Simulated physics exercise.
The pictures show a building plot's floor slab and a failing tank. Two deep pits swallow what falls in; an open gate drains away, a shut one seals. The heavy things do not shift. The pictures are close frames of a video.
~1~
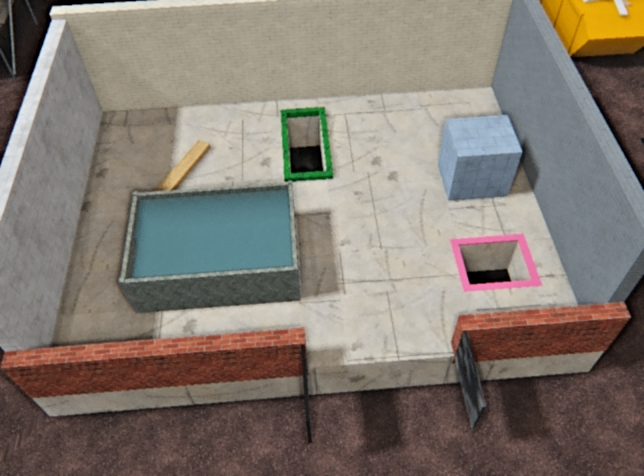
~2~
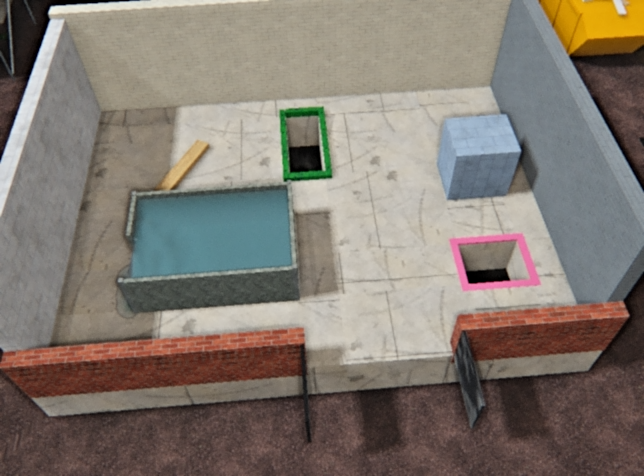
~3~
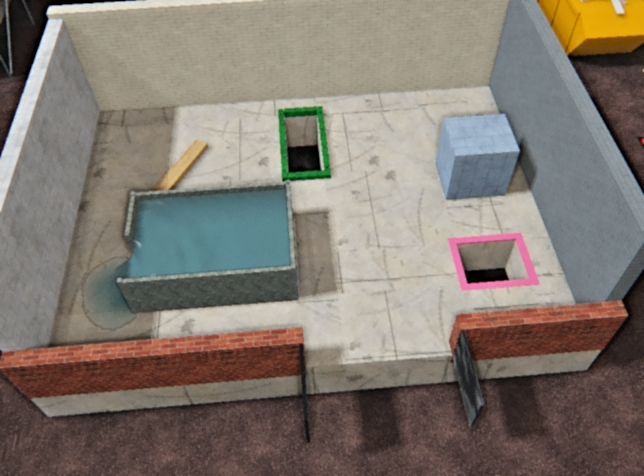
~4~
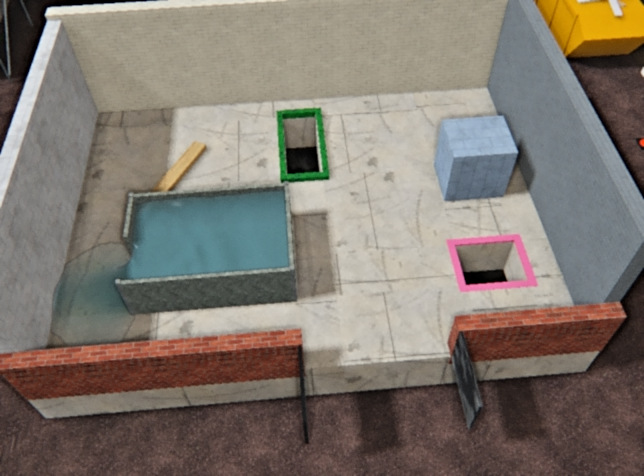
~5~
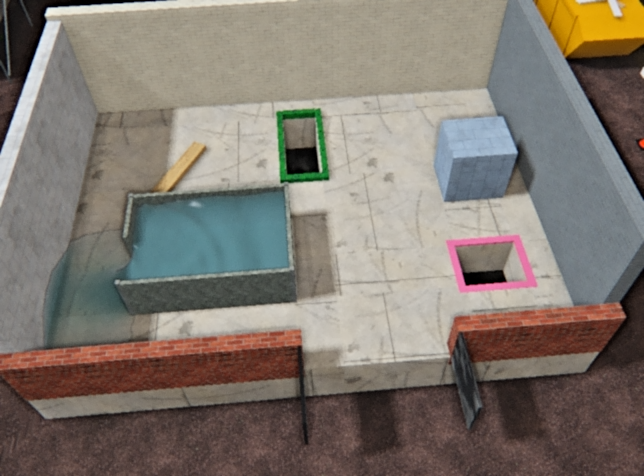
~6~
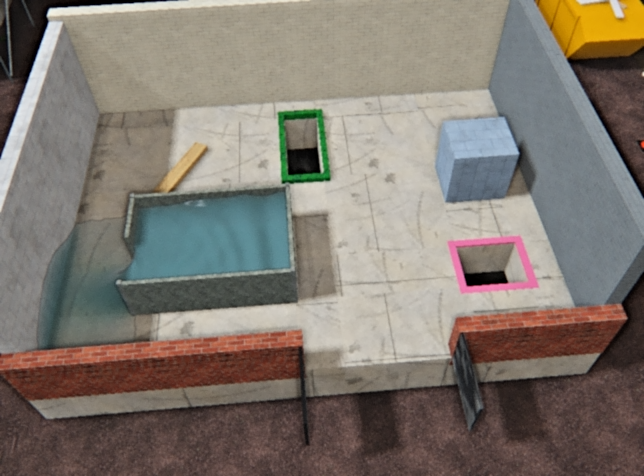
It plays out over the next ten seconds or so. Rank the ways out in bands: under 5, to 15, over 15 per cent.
In the end: The gate takes between 5 and 15 %; the green pit takes under 5 %; the pink pit takes between 5 and 15 %.
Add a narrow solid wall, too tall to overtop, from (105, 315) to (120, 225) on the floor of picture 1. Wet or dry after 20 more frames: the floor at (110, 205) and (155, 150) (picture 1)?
In turn: Covered, flooded.
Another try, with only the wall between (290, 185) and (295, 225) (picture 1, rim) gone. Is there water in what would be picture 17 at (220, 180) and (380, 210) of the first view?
In turn: Clear, flooded.
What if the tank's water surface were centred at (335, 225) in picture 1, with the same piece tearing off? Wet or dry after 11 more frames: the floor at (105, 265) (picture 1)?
There: Wet.
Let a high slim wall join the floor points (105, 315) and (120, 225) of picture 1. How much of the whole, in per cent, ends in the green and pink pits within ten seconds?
Parts in a hundred: Green 2, pink 4.
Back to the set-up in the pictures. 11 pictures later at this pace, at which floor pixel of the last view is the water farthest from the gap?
Around (100, 117).
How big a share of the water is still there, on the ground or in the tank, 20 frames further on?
Near 100 in a hundred.
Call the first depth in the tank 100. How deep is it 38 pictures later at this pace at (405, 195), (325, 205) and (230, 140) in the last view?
Roughly 0, 2 and 4 per cent, in turn.
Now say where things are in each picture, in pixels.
In the first frame, the tank at (212, 232) is whole and still.
In the second frame, the front is at (132, 315), out from the gap at (137, 277).
In the third frame, the front is at (90, 280), out from the gap at (136, 279).
In the fourth frame, the front is at (53, 323), out from the gap at (135, 281).
In the fifth frame, the front is at a hidden place, out from the gap at (135, 281).
In the sixth frame, water pours out at (136, 281) and has run to (75, 228).
A moment on, water covers 10 % of the floor; the gate 0 %, the green pit 0 %, the pink pit 0 %.
Next, water covers 25 % of the floor; the gate 0 %, the green pit 0 %, the pink pit 0 %.
Then, water covers 45 % of the floor; the gate 0 %, the green pit 0 %, the pink pit 0 %.
Later, water covers 70 % of the floor; the gate 4 %, the green pit 1 %, the pink pit 4 %.
In the end, water covers 90 % of the floor; the gate 8 %, the green pit 2 %, the pink pit 9 %.
